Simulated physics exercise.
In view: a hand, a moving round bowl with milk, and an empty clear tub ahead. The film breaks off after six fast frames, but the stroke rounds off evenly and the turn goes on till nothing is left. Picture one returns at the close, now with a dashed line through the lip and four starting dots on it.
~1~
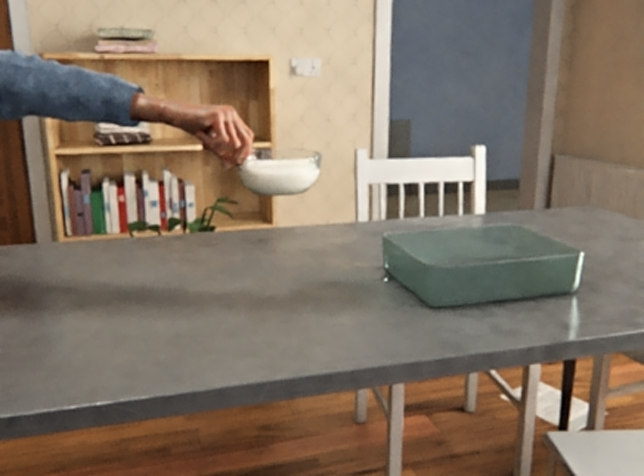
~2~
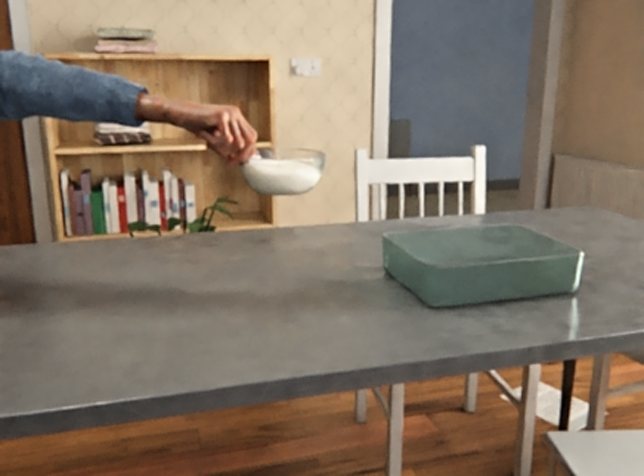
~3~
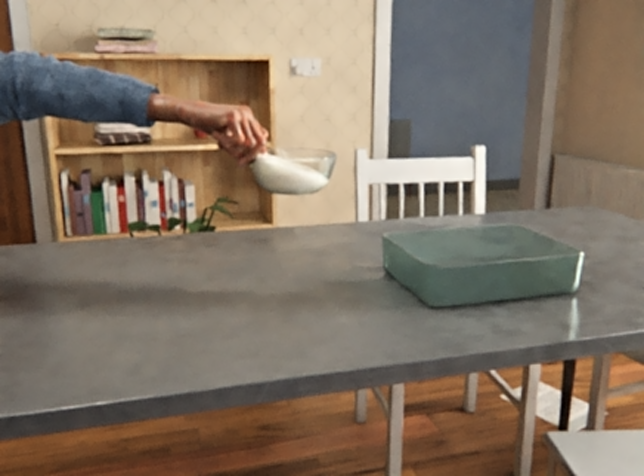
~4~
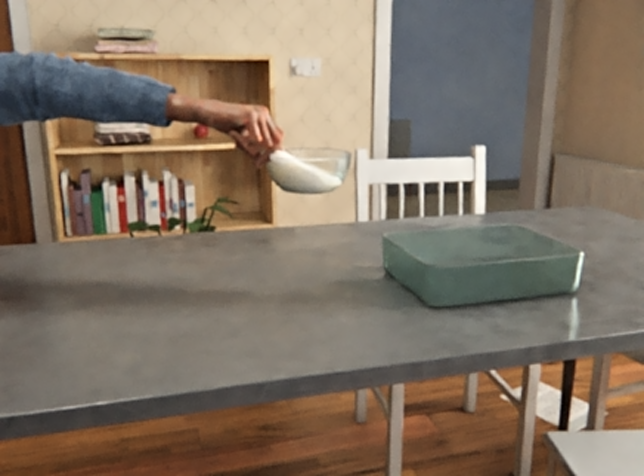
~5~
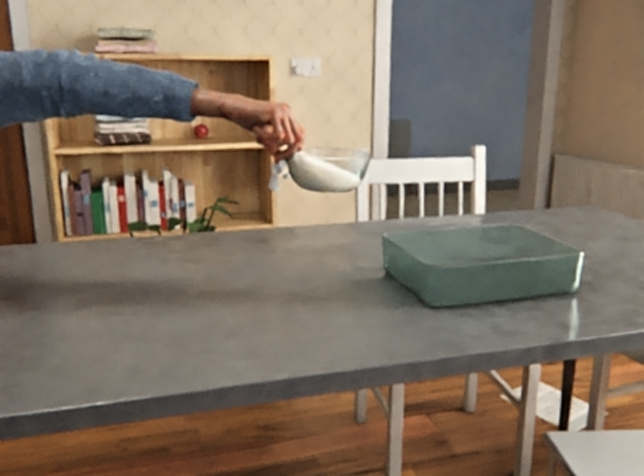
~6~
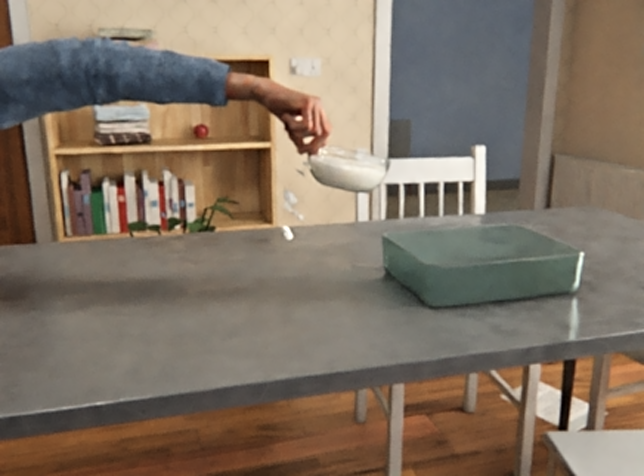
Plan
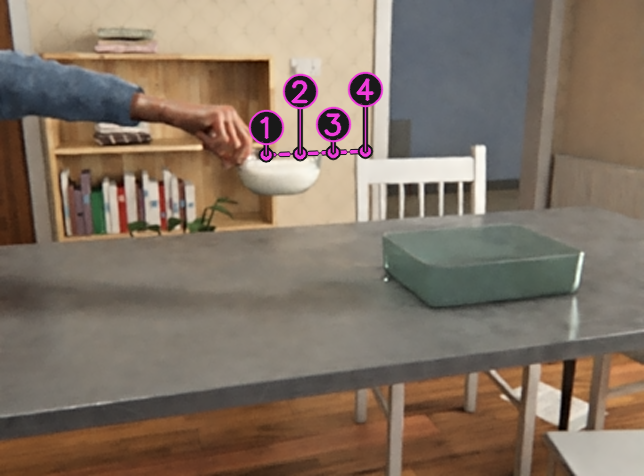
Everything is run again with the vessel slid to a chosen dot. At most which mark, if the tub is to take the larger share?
Choose 1.
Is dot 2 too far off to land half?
No, not at all.
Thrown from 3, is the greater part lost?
No, that is safe.
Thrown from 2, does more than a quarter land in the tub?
Yes, it does.
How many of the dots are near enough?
All of them.
In magenta, 1 at (266, 155); 2 at (300, 153); 3 at (333, 152); 4 at (365, 151).
If 1 is chosen, about 65 % lands in the tub, 27 % falls short and 8 % goes beside or beyond.
If 2 is chosen, about 78 % lands in the tub, 10 % falls short and 12 % goes beside or beyond.
If 3 is chosen, about 81 % lands in the tub, 4 % falls short and 14 % goes beside or beyond.
If 4 is chosen, about 78 % lands in the tub, 5 % falls short and 17 % goes beside or beyond.
